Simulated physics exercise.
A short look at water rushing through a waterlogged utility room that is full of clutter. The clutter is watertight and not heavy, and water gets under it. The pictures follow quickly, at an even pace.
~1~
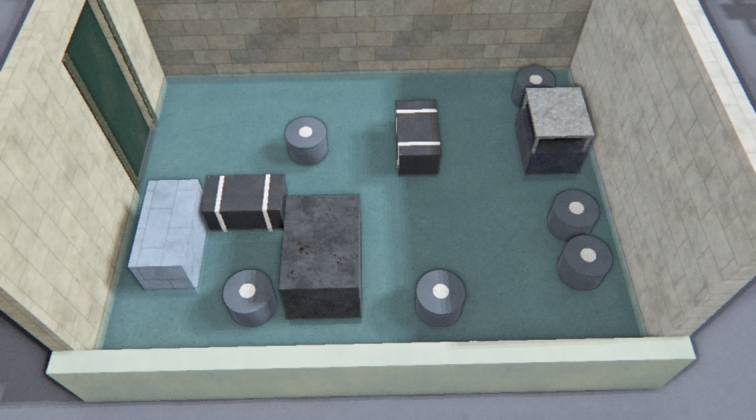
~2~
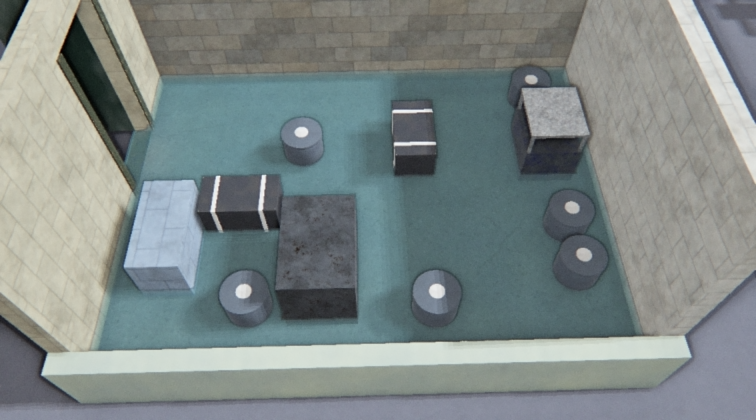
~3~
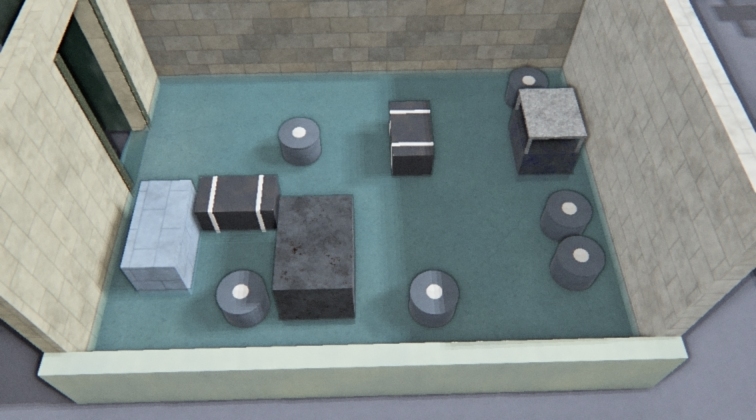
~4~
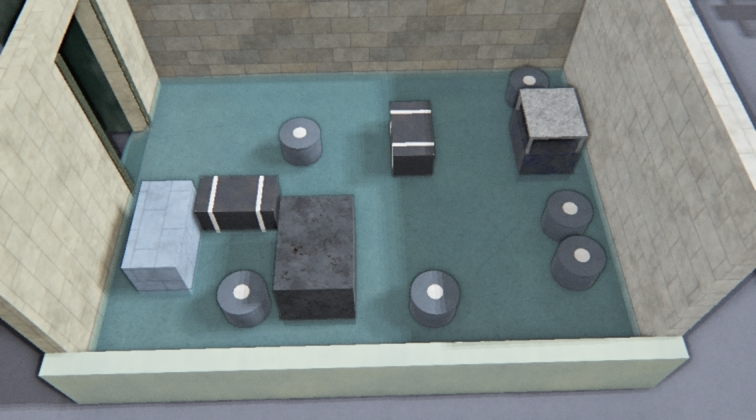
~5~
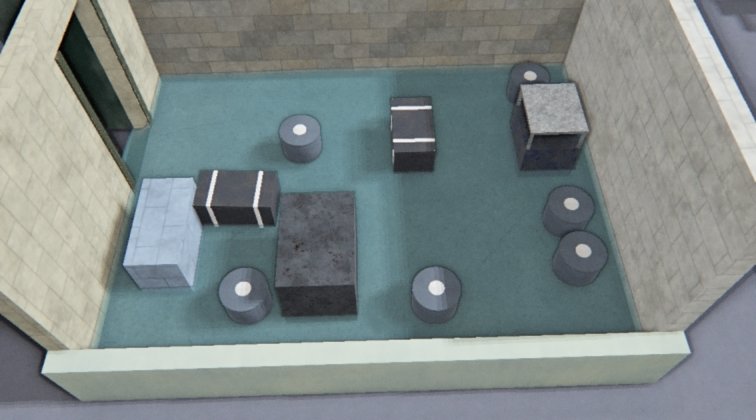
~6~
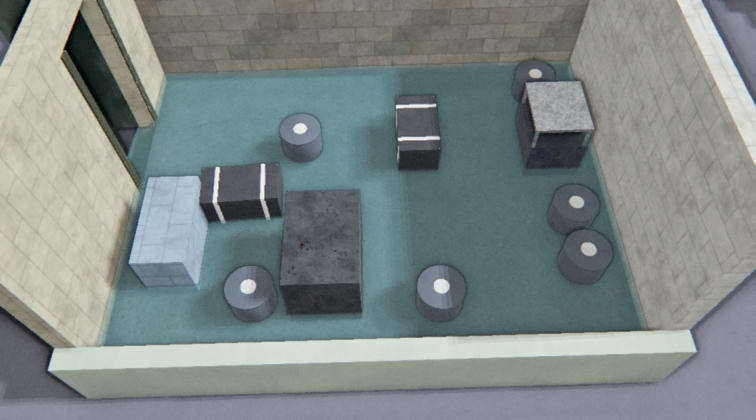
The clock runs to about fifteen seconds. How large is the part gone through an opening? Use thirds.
Share: Less than a third.
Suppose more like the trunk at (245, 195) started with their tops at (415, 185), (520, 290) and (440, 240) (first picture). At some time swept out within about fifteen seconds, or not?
As listed: Left behind, stays, left behind.
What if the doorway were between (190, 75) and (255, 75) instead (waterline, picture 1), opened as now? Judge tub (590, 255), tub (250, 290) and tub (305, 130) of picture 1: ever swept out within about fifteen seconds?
As listed: Inside, inside, washed out.
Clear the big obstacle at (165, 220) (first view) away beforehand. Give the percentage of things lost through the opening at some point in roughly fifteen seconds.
I make it 10 per cent.
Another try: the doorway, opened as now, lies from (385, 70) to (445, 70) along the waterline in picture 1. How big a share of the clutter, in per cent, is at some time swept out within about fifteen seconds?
I make it 40 per cent.
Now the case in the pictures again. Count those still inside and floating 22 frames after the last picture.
6 of them.
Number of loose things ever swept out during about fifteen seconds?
2 of them.
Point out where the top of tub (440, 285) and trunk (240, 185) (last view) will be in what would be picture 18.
Near (410, 286) and (175, 139).
A moment on, 0 of 8 are out; 8 afloat.
Next, 0 of 8 are out; 8 afloat.
Later, 2 of 8 are out; 6 afloat.
In the end, 2 of 8 are out; 6 afloat.
